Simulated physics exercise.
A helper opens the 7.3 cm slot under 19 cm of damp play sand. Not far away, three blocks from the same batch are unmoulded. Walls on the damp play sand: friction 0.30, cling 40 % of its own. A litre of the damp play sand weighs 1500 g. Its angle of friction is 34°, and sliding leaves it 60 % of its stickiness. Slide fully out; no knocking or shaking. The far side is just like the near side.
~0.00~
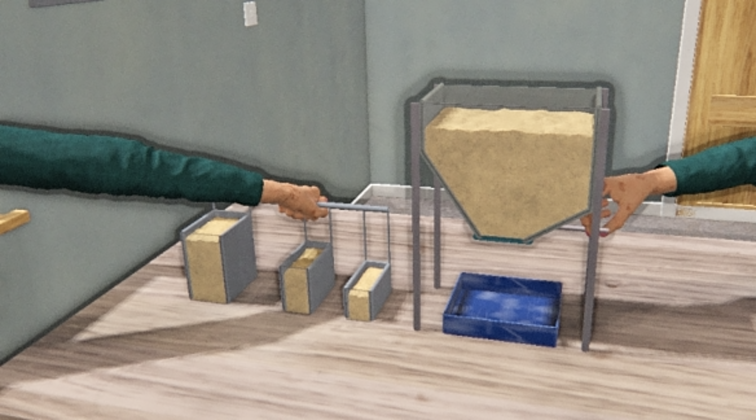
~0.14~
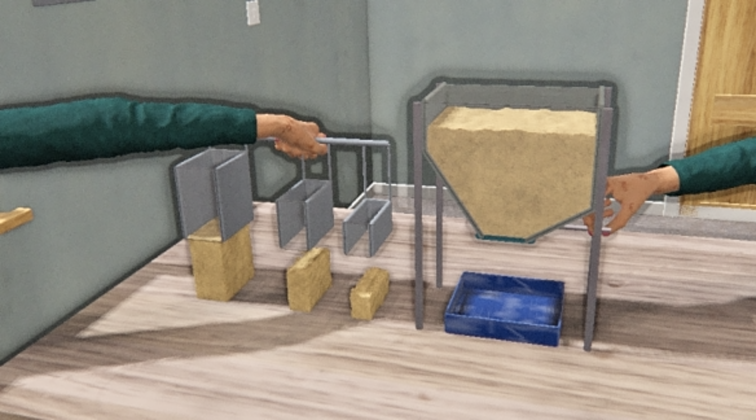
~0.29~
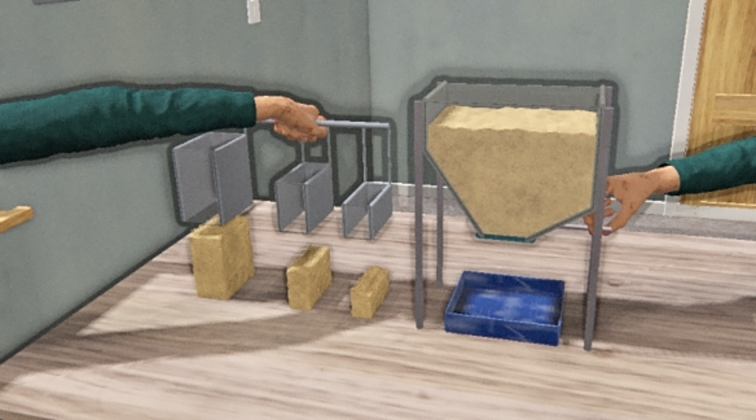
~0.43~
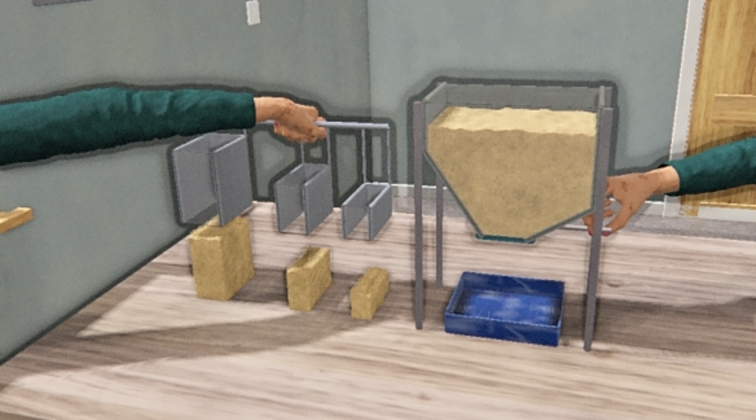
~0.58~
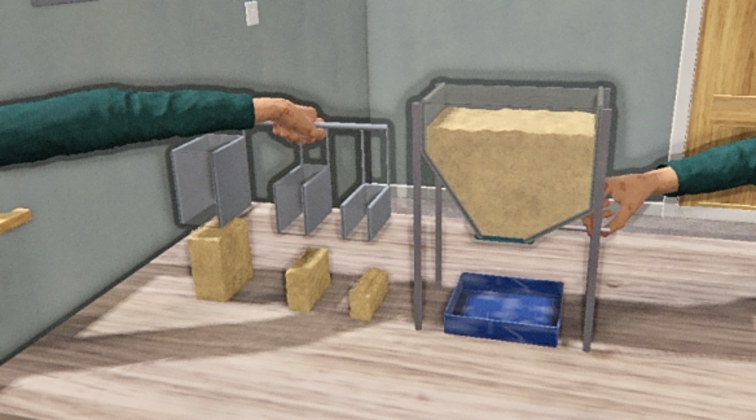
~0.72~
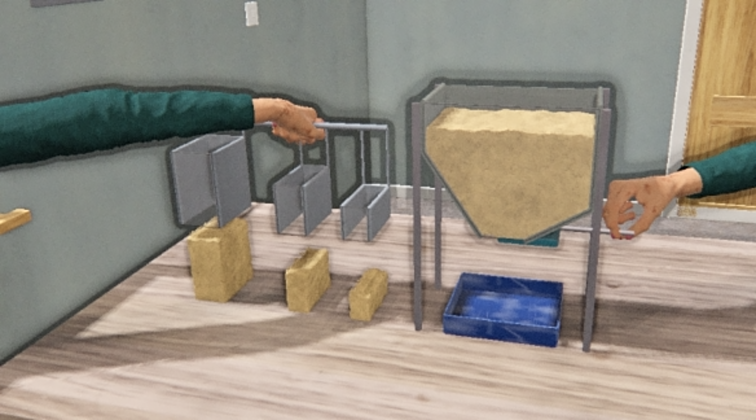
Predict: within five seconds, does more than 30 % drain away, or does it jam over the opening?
Lodged.
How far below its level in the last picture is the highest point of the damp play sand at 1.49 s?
Around 0.0 cm.
By 1.07 s, 0 % has run out.
By 1.49 s, 0 % has run out.
By 1.90 s, 0 % has run out.
By 2.32 s, 0 % has run out.
By 5.62 s, at the end, 0 % has run out.
